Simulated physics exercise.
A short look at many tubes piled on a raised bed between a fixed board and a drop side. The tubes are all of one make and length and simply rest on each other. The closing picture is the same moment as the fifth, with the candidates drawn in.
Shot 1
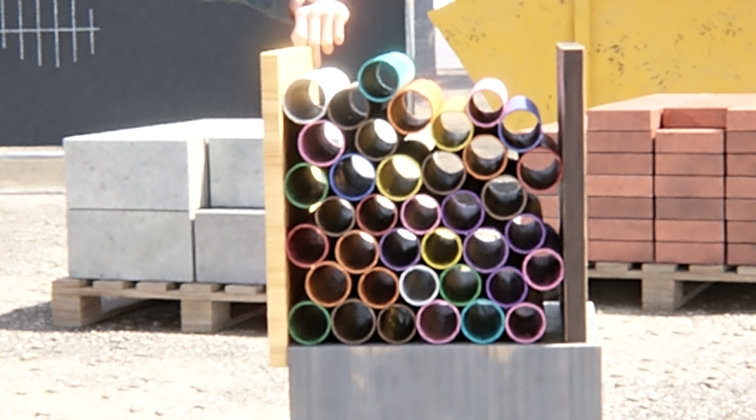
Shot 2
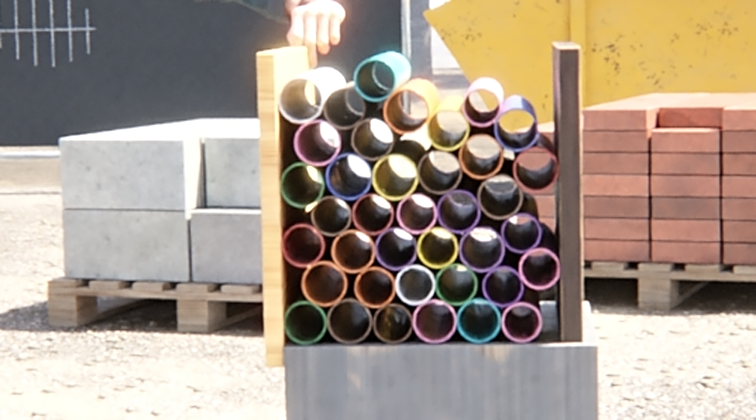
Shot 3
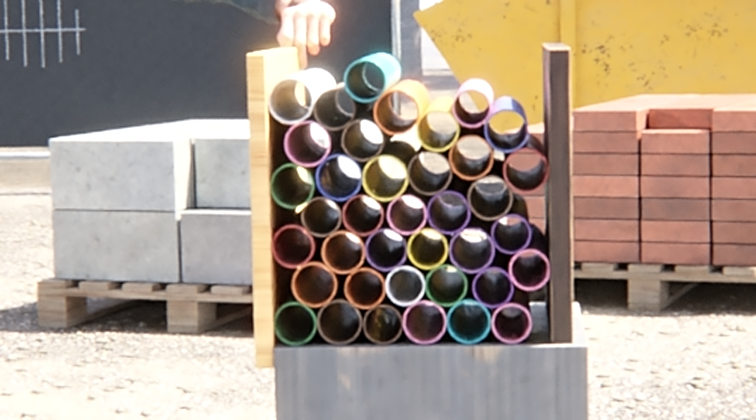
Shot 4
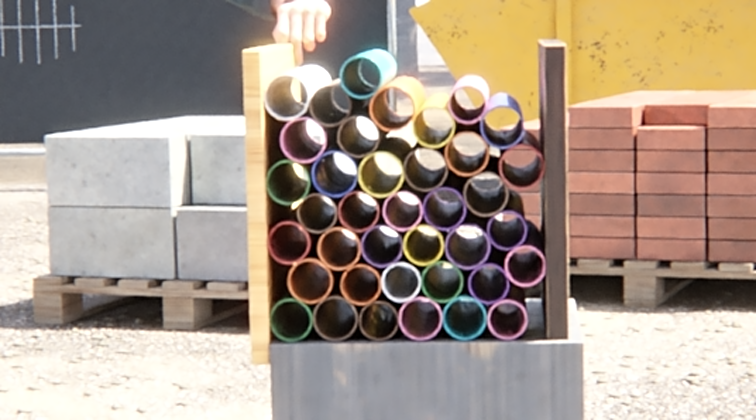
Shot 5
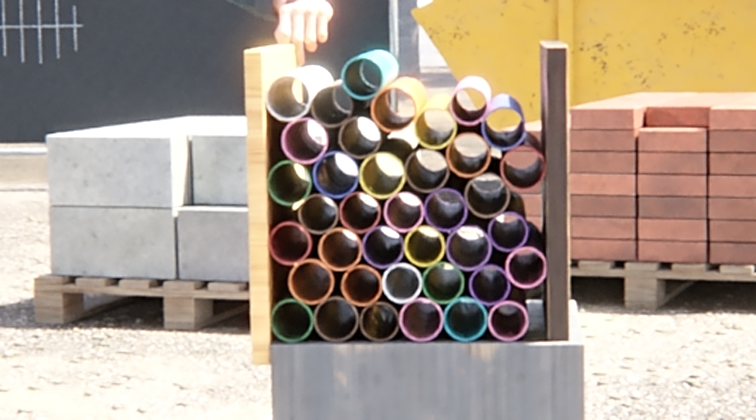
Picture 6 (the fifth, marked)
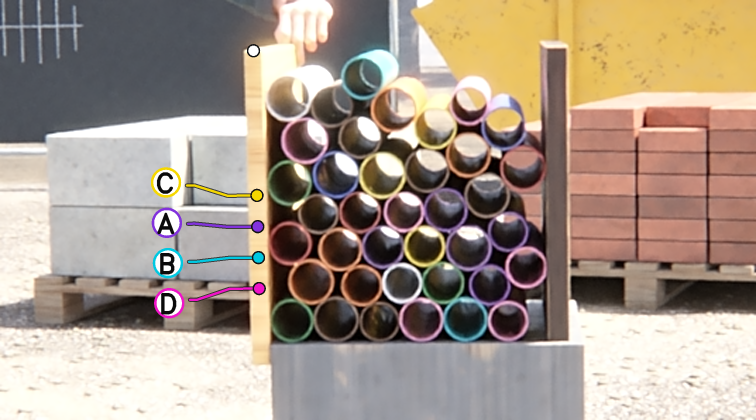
At the start, colourful open-ended tubes lie stacked between two upright boards above a grey box, with a hand at the top of the left board. The view then shifts slightly, so everything slides a little left together, and by the end the hand and tubes keep nearly the same arrangement.
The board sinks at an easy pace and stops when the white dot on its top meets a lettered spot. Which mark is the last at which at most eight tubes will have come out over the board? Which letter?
No lower than B.
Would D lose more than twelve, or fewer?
It loses fewer than twelve.
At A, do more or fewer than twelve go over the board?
Fewer than twelve.
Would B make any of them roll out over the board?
Yes, at B.
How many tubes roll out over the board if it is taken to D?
With D, nine.
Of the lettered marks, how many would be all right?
Three of the four.
On the marked copy, A at (257, 227); B at (258, 258); C at (257, 195); D at (259, 289); the white dot at (253, 51).
Taking B. A third of the way, top of the board (266, 138).
Two thirds of the way, top of the board (268, 233).
When it is over, top of the board (269, 257), about four out over the board.
As for the rest, A two out over the board; C two out over the board; D nine out over the board.
